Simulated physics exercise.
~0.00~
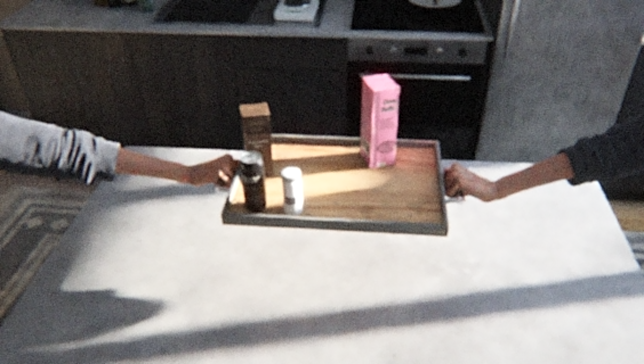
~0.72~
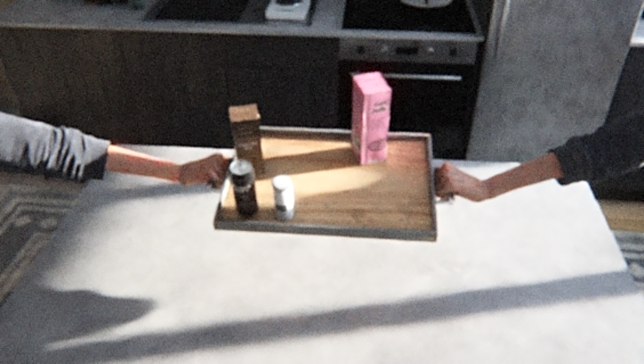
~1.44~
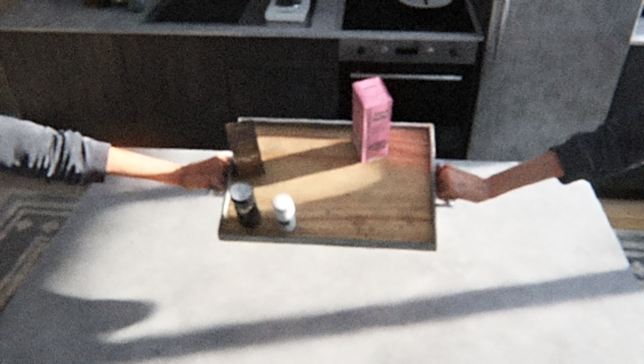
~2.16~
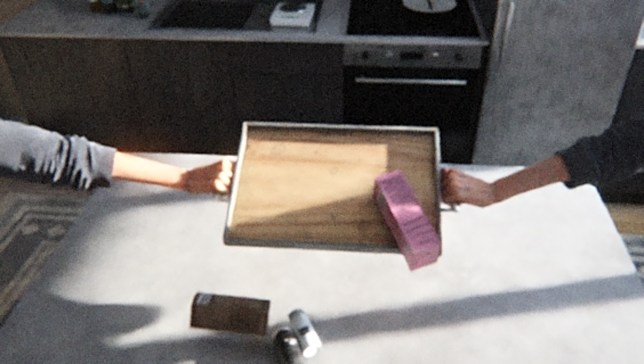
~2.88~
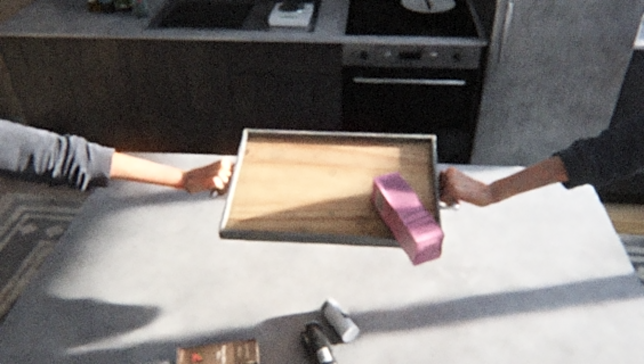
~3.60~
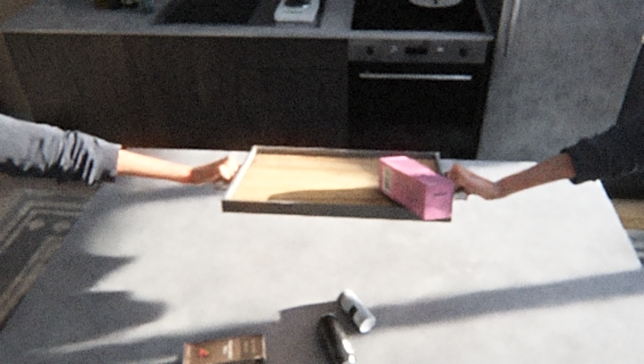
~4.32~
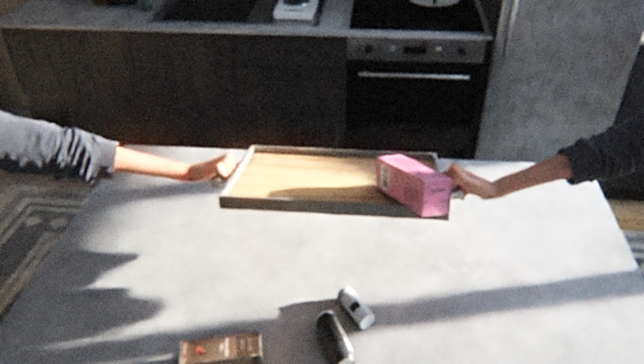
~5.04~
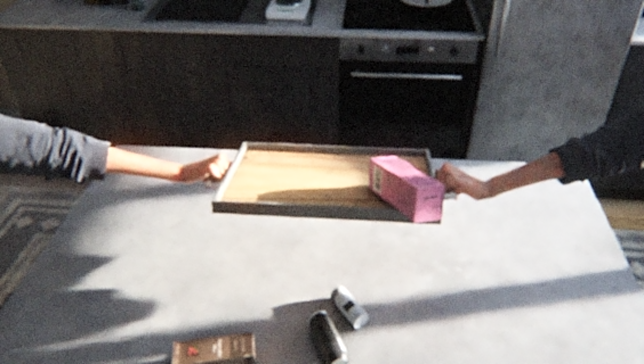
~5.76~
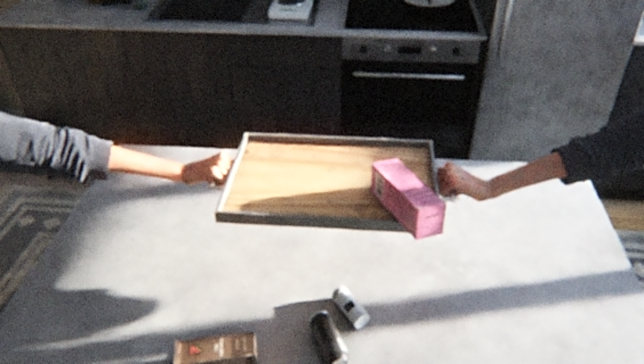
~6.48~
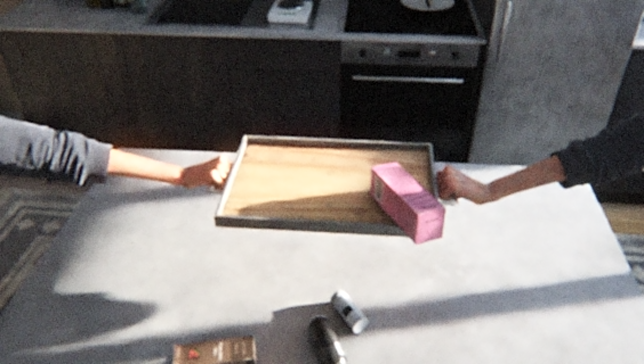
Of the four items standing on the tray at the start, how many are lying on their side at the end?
All four are lying on their side, with the pink carton on the tray and the brown carton, black can and white shaker on the table.
